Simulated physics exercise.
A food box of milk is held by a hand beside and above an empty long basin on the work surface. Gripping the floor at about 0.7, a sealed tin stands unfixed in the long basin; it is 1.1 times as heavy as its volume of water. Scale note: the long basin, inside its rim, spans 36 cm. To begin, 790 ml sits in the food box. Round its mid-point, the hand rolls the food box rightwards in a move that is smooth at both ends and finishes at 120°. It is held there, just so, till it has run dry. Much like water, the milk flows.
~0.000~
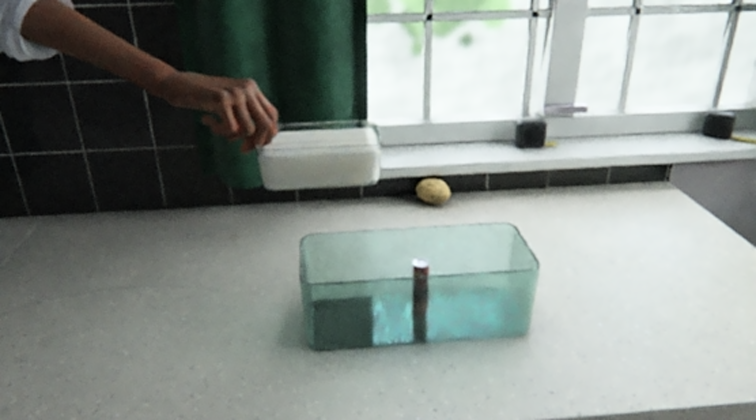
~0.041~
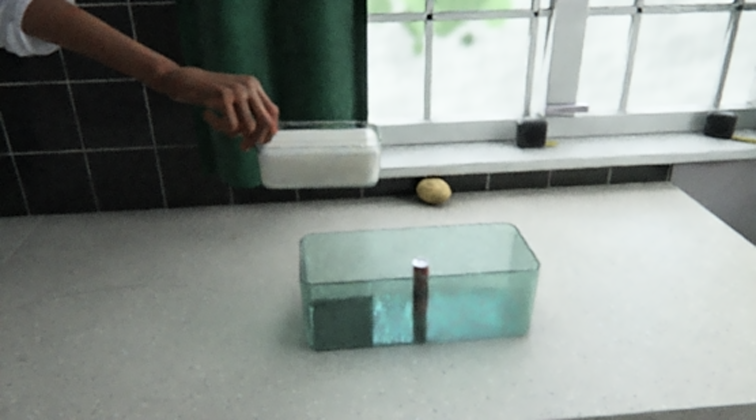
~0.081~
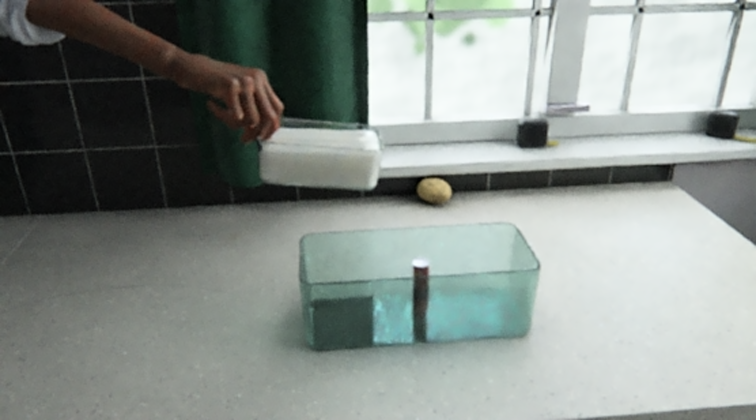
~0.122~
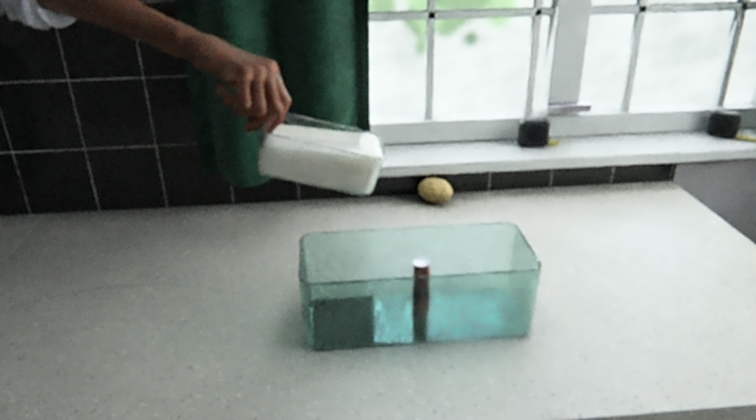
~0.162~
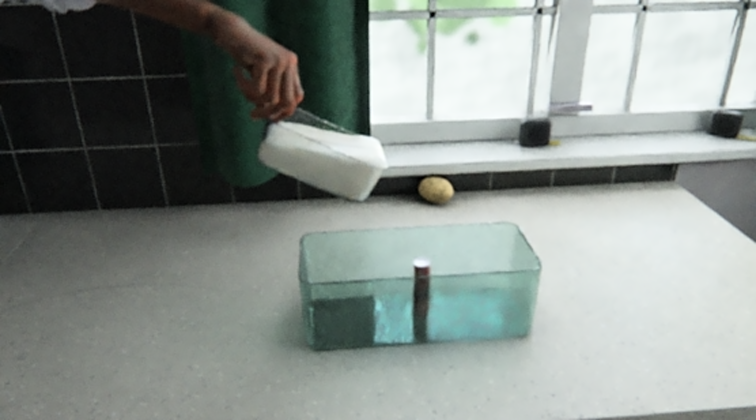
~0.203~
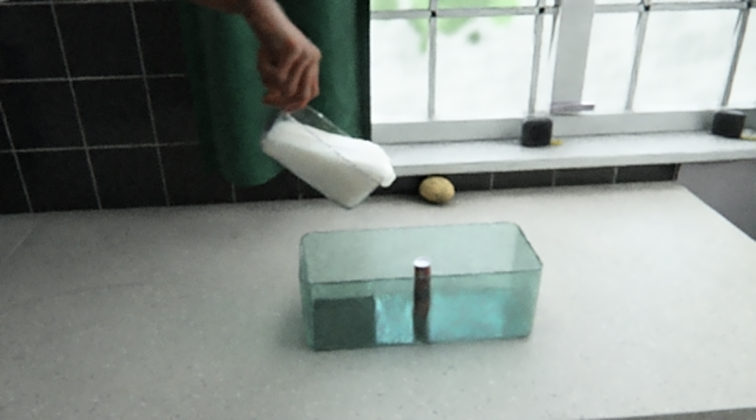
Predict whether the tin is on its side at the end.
It keels over.
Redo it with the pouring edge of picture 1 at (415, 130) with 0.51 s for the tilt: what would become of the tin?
After that, the tin stays vertical.
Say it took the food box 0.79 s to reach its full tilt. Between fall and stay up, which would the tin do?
The tin stays on its base.
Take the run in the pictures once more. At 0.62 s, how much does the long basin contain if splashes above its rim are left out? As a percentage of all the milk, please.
I reckon close to 90 per cent.
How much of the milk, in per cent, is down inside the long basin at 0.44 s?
Near 62 in a hundred.
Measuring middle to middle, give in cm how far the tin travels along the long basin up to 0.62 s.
It has moved some 5 cm.
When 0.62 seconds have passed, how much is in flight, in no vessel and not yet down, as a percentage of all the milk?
Around 5 percent of it is airborne.
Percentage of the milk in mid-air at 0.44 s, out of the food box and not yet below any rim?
Around 28 in a hundred.
Then, 0.44 s in, the tilt is 115° and 8 per cent is still to pour; the tin stands where it began.
Then, 0.62 s in, the tilt is 120° and 0 per cent is still to pour; the tin lies on its side.
Then, 0.81 s in, the tilt is 120° and 0 per cent is still to pour; the tin lies on its side.
Then, 1.01 s in, the tilt is 120° and 0 per cent is still to pour; the tin lies on its side.
Finally, the tin lies on its side.
